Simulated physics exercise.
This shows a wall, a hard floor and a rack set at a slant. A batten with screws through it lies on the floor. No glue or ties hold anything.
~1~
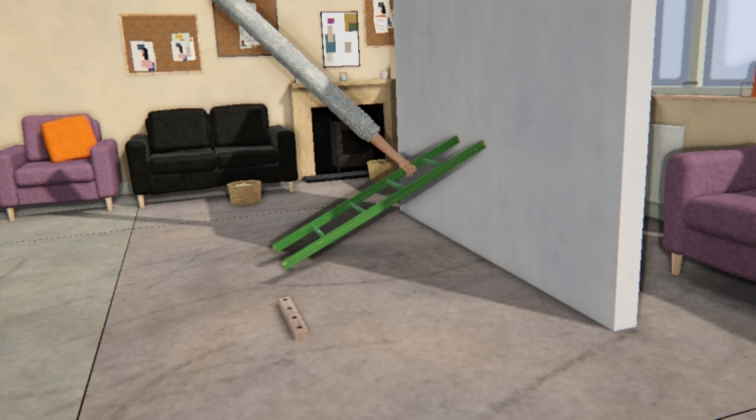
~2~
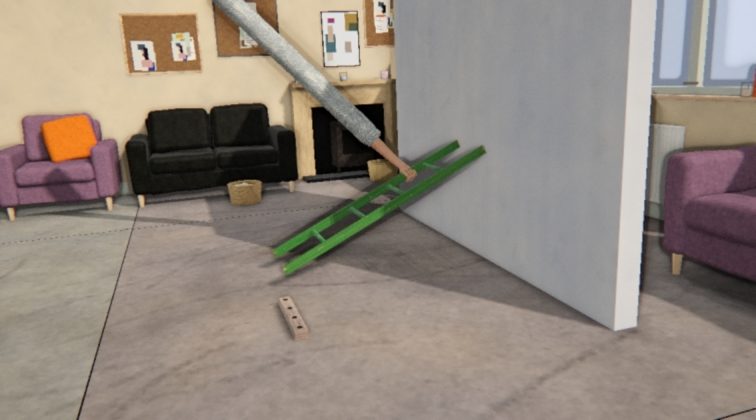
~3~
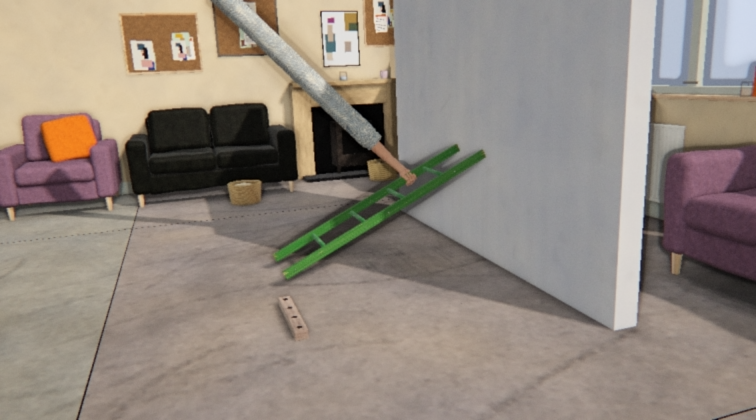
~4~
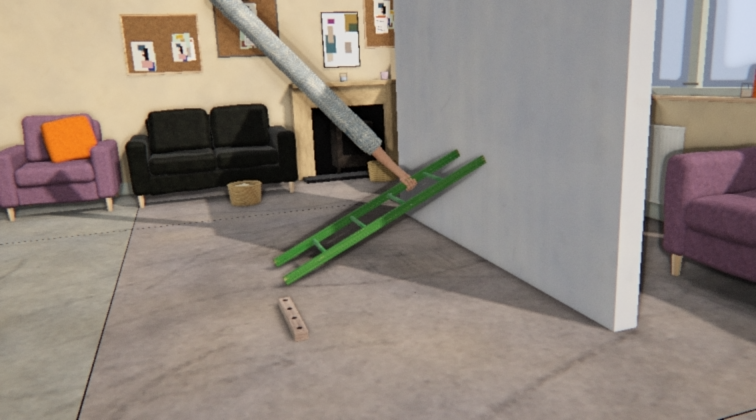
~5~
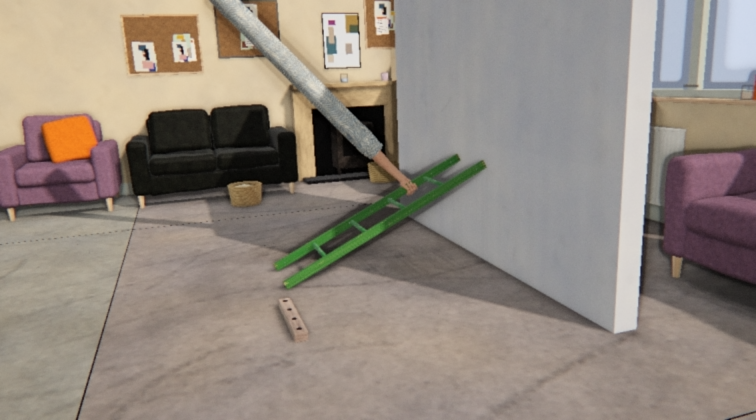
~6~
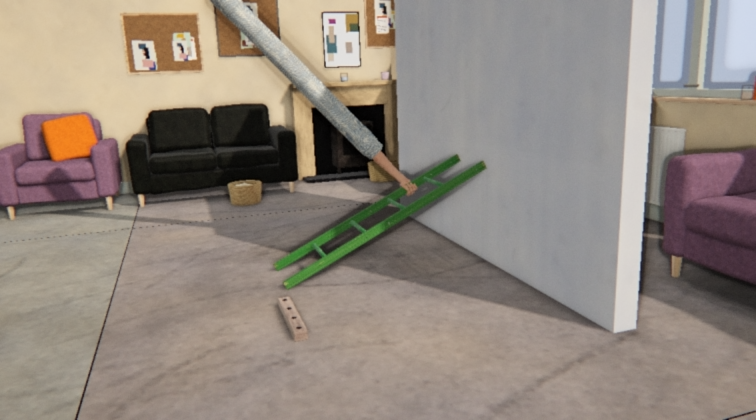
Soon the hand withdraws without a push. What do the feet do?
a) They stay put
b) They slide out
They slide out (b).
Then, 0.24 s on from there, green rack turned 7° from its first pose near (375, 230).
Then, 0.32 s on from there, green rack turned 15° from its first pose near (372, 245).
In the end, the green rack gives way at the feet, near (370, 263).
